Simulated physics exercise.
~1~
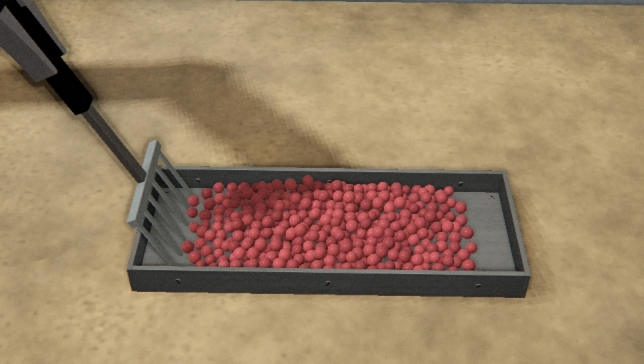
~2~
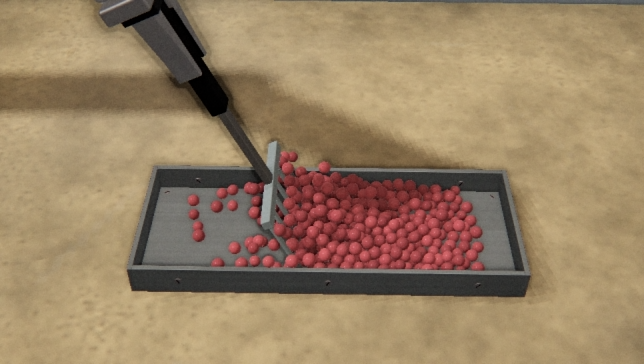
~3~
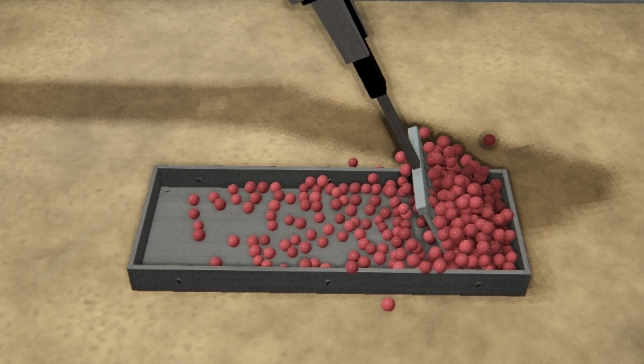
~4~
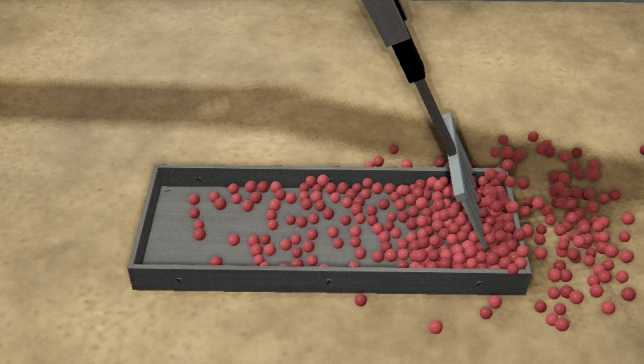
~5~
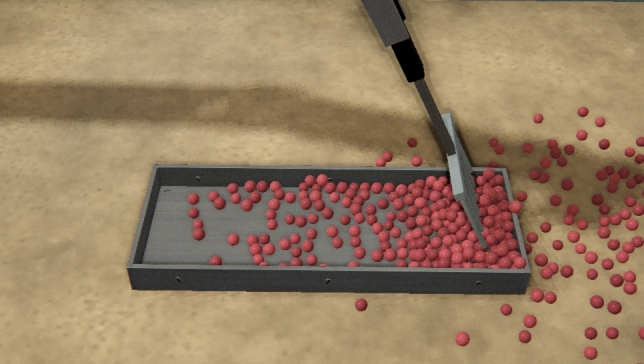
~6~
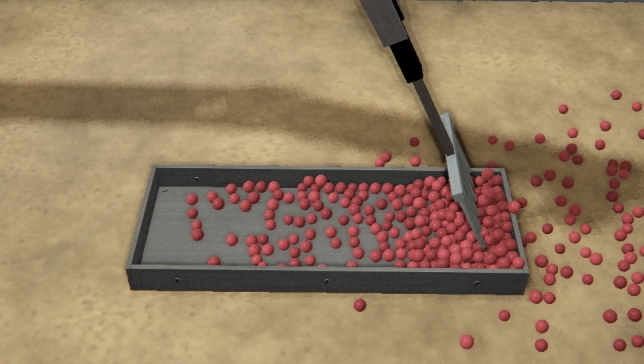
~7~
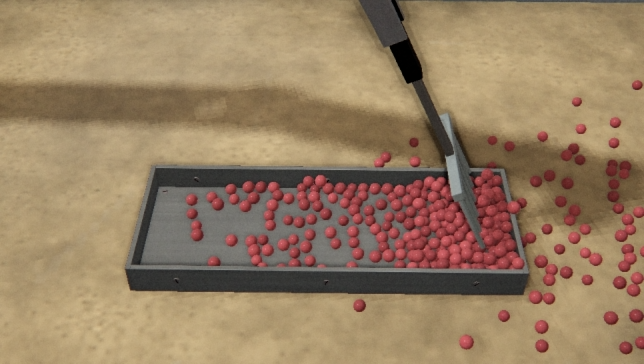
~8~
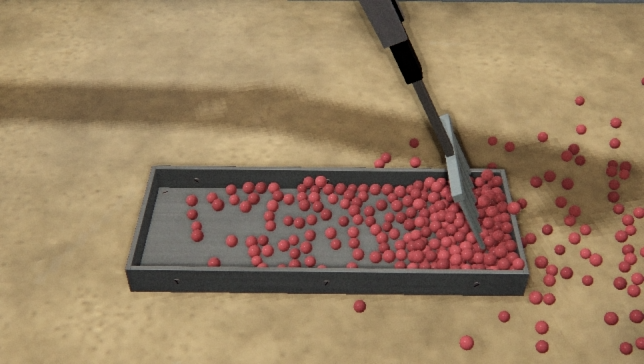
A robotic arm rakes red beads rightward along a gray tray, spilling many past its end.
